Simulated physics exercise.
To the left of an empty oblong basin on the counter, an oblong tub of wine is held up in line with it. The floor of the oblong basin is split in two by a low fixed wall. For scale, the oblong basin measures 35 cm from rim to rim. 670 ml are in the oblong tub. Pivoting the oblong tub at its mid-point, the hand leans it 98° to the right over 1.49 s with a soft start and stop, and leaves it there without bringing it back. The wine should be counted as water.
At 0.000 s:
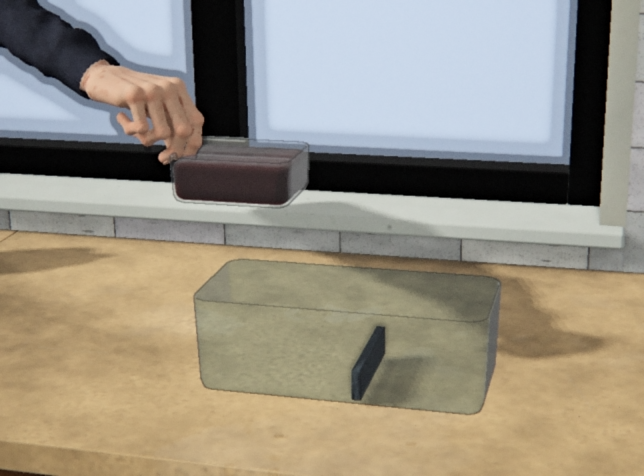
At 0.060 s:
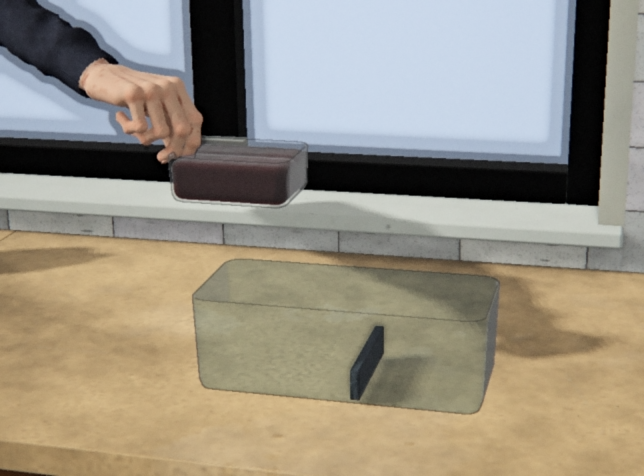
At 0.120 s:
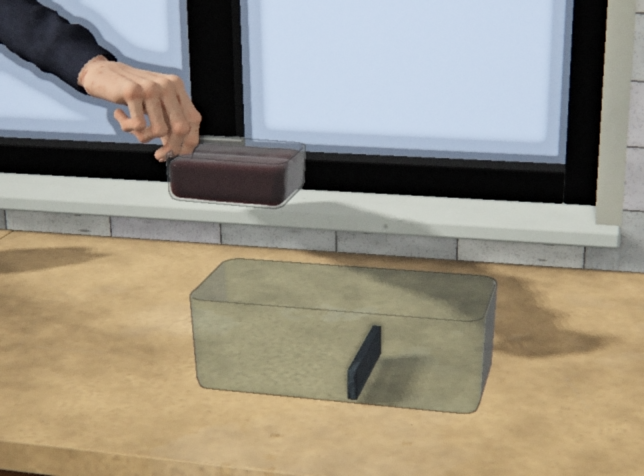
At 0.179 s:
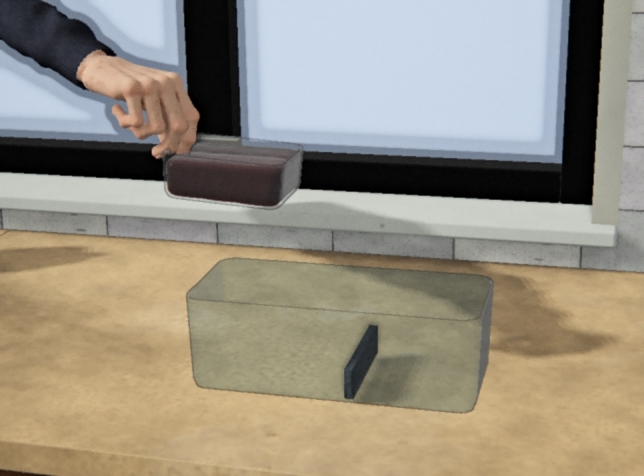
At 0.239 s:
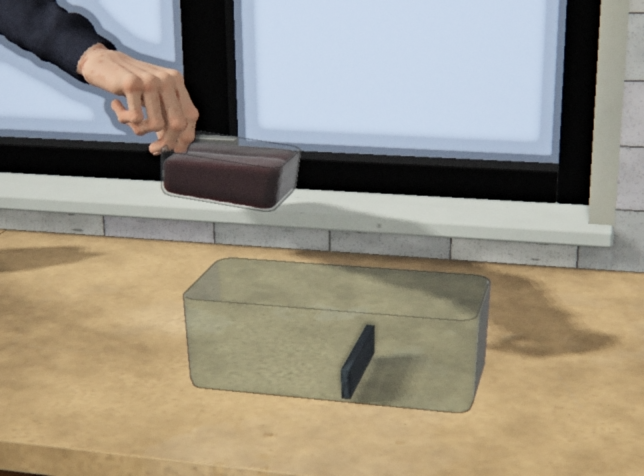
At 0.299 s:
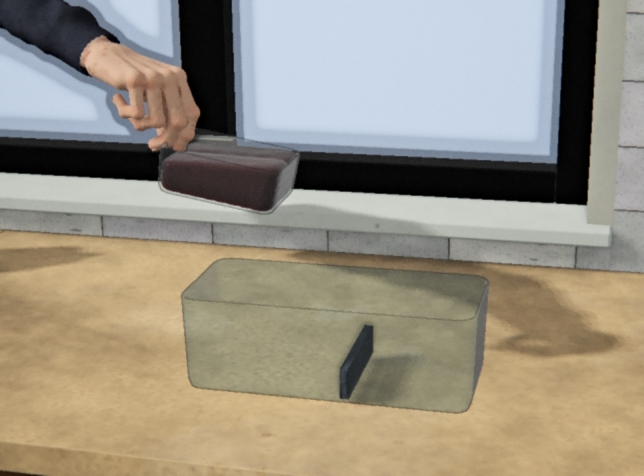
The video shows a hand holding a clear oblong tub of dark red liquid above and to the left of an empty oblong basin with a low dark wall inside, then slowly leaning the tub slightly to the right.
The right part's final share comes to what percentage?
It comes to roughly 44 %.
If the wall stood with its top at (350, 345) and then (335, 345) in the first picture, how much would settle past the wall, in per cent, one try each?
The first gives near 65 per cent and the second near 70 per cent.
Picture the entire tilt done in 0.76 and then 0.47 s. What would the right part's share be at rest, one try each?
Result: 30 per cent, then 10 per cent.
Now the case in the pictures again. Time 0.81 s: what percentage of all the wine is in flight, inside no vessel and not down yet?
Close to 36 in a hundred.
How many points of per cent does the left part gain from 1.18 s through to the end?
That works out to roughly 12 per cent of the whole.
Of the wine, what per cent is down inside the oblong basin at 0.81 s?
At that time the basin holds about 28 per cent of the liquid.
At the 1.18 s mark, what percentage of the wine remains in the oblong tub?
I'd estimate some 8 per cent.
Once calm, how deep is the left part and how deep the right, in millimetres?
Roughly 12 mm on the left side and 14 mm on the right side.
Then, 0.81 s in, the tilt is 55° and 37 per cent is still to pour, 15 is left of the wall and 12 right of it.
Then, 1.18 s in, the tilt is 88° and 8 per cent is still to pour, 42 is left of the wall and 43 right of it.
Then, 1.57 s in, the tilt is 98° and 1 per cent is still to pour, 53 is left of the wall and 44 right of it.
Then, 1.99 s in, the tilt is 98° and 0 per cent is still to pour, 55 is left of the wall and 44 right of it.
Finally, 55 per cent lies left of the wall, 44 right of it and 1 outside.
